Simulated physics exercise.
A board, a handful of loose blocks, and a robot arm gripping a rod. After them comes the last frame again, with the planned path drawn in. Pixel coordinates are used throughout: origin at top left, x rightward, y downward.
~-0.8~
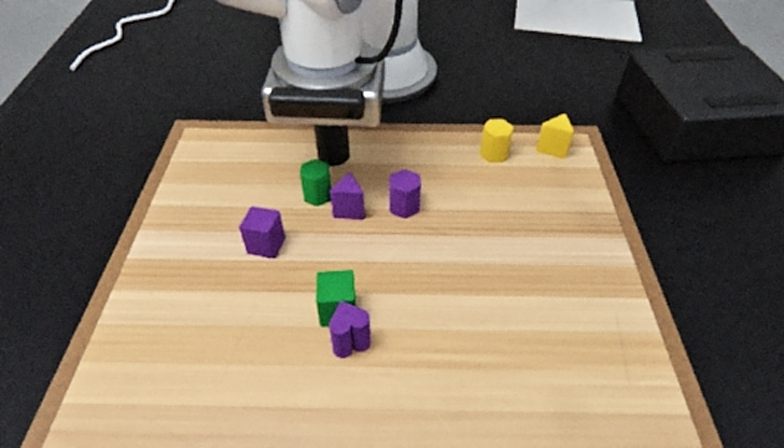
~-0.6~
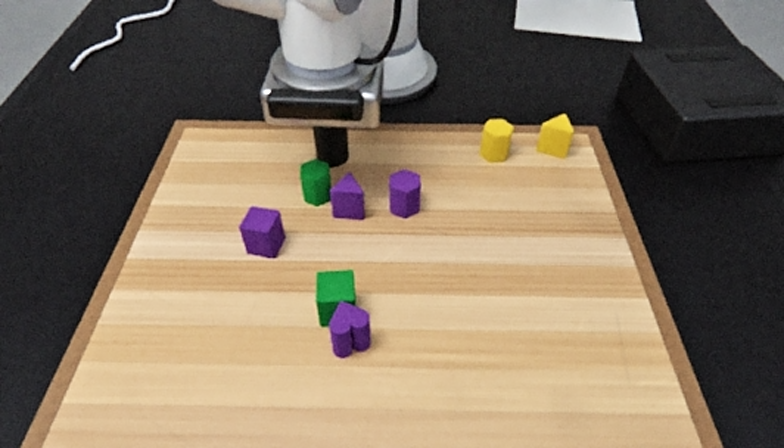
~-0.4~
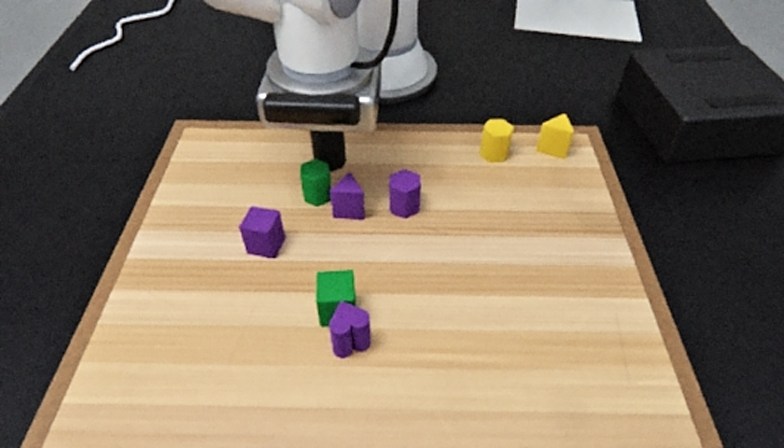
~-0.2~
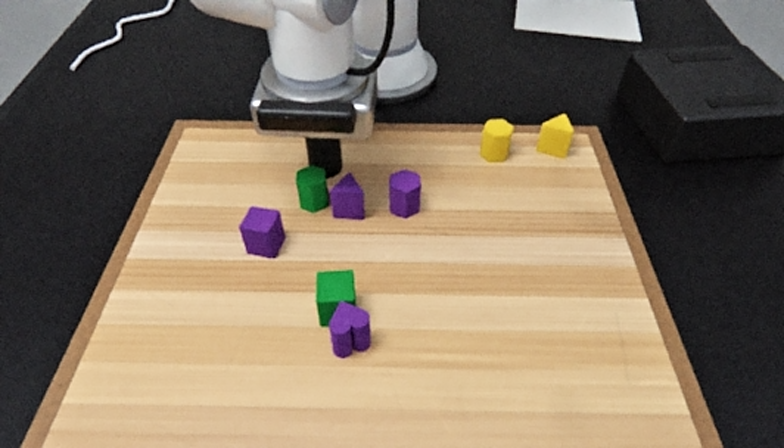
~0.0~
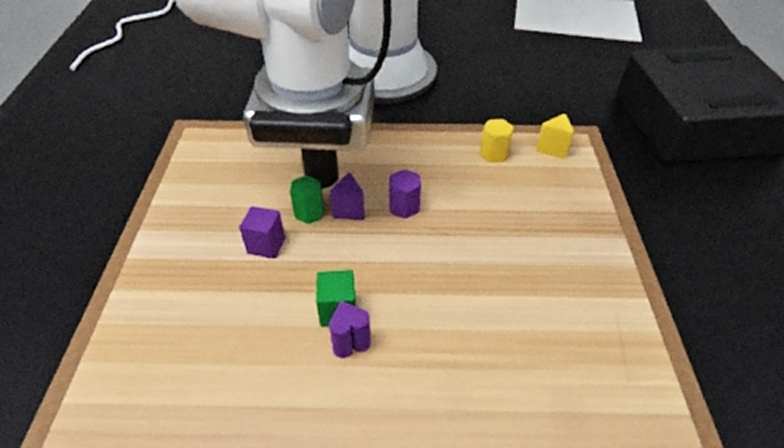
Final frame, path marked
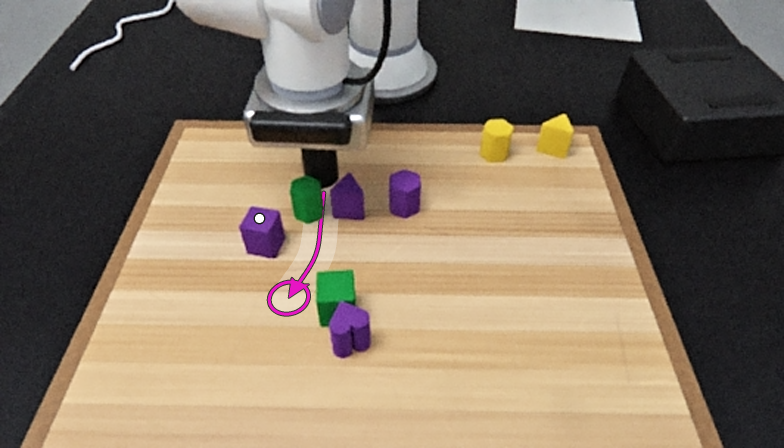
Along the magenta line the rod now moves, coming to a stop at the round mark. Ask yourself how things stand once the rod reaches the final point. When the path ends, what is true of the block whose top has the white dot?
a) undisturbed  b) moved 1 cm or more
Letter b.
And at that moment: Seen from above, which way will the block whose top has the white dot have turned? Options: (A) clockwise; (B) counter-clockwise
A - clockwise.
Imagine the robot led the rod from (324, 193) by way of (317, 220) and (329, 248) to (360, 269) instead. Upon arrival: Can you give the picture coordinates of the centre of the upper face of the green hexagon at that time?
At the end it should sit near (290, 233).
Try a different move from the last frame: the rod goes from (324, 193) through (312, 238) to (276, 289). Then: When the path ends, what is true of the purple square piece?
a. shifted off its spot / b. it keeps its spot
The answer is a.
Path on the board, from (324, 193) via (319, 242), ending at (289, 298); the dot is on the purple square piece.
On the path given first. One third of the way, rod at (319, 210); purple square piece at (252, 223), turned 10° clockwise; green hexagon at (291, 217), turned 40° clockwise; purple triangle at (348, 188), turned 30° anticlockwise.
Two thirds of the way, rod at (311, 246); purple square piece at (246, 225), turned 25° clockwise; green hexagon at (272, 239); purple triangle at (348, 188), turned 30° anticlockwise.
At the end, rod at (286, 283); purple square piece at (245, 225), turned 25° clockwise; green hexagon at (257, 249), turned 185° clockwise; green square piece in place; purple triangle at (348, 188), turned 30° anticlockwise.
